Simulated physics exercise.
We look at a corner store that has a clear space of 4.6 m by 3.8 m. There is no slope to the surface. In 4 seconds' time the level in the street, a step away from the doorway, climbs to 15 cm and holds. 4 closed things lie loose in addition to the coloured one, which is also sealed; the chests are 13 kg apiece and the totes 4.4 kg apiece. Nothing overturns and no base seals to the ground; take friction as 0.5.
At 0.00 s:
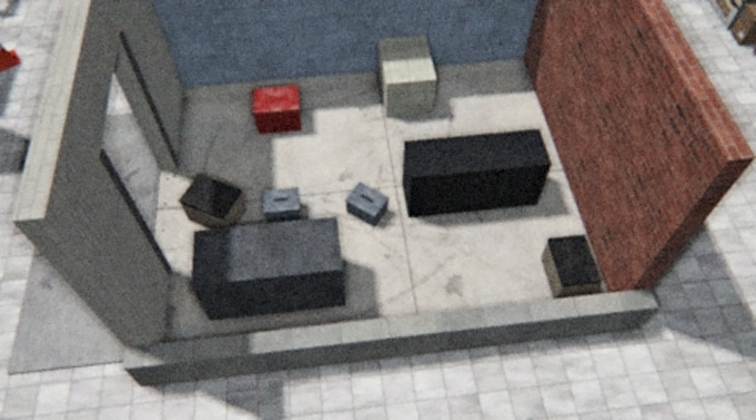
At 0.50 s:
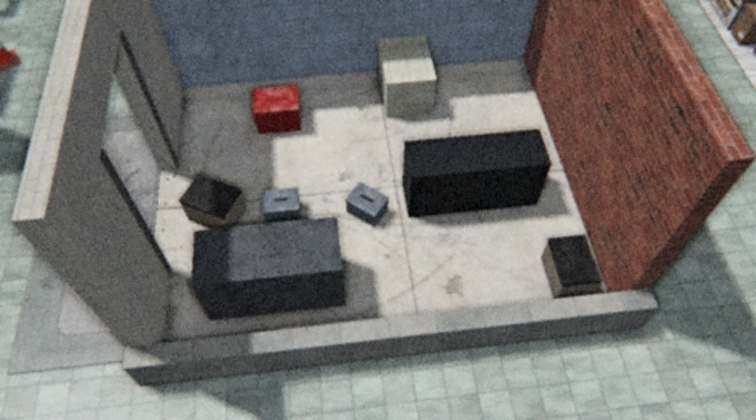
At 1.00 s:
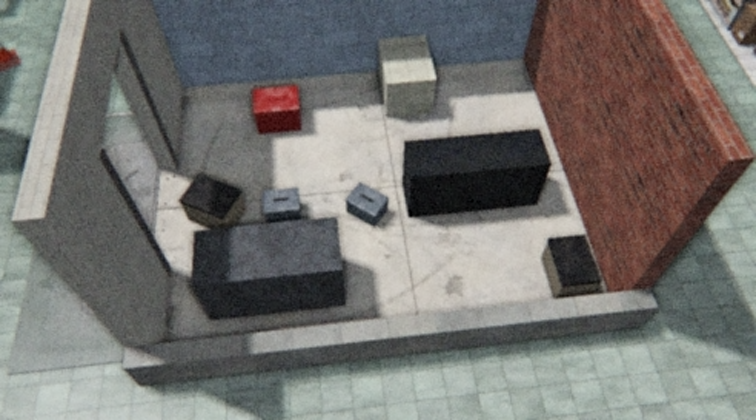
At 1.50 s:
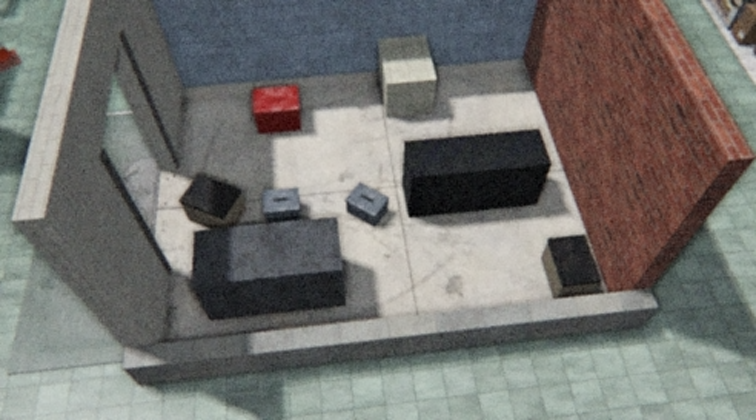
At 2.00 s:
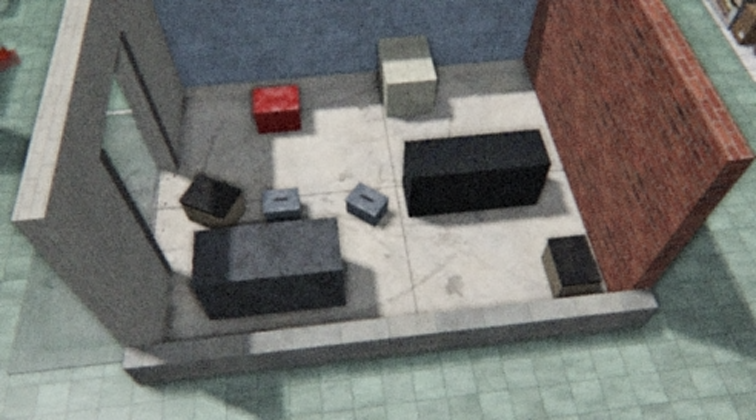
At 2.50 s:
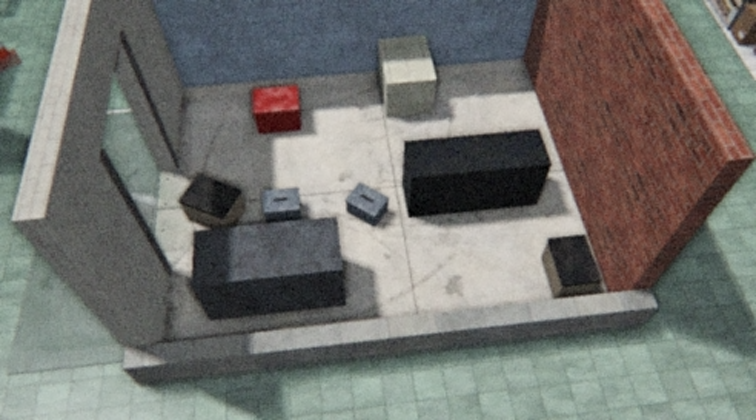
A pale green tint spreads over the paved ground outside a roofless room with gray, blue and brick walls, then deepens slightly, while the red box, the two small gray boxes and the dark blocks inside stay still.
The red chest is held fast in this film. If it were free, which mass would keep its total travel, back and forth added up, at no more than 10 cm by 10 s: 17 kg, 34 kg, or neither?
The lesser amount keeps it steady.
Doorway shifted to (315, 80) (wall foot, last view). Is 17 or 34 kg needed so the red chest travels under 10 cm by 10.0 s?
The big mass is needed.
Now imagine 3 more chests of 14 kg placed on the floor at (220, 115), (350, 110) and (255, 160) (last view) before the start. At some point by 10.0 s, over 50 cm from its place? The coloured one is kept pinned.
Listed in order, they go beneath the bar, beneath the bar, over the bar.
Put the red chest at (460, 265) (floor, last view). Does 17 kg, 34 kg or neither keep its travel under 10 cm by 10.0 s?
Note: Both OK.
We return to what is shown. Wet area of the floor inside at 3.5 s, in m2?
Close to 1.0 m2, I'd say.
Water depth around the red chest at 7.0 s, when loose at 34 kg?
Something like 4 centimetres.
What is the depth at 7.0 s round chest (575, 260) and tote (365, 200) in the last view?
First roughly 2 cm, second roughly 6 cm.
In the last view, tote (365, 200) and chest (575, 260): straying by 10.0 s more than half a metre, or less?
In sequence, exceeded; not exceeded.
After 3.5 s the red chest would be 0 cm from its start with 17 kg and 0 cm from its start with 34 kg; 0 cm of water round it then.
After 4.5 s the red chest would be 0 cm from its start with 17 kg and 0 cm from its start with 34 kg; 2 cm of water round it then.
After 7.0 s the red chest would be 0 cm from its start with 17 kg and 0 cm from its start with 34 kg; 4 cm of water round it then.
After 10.0 s the red chest would be 0 cm from its start with 17 kg and 0 cm from its start with 34 kg; 5 cm of water round it then.
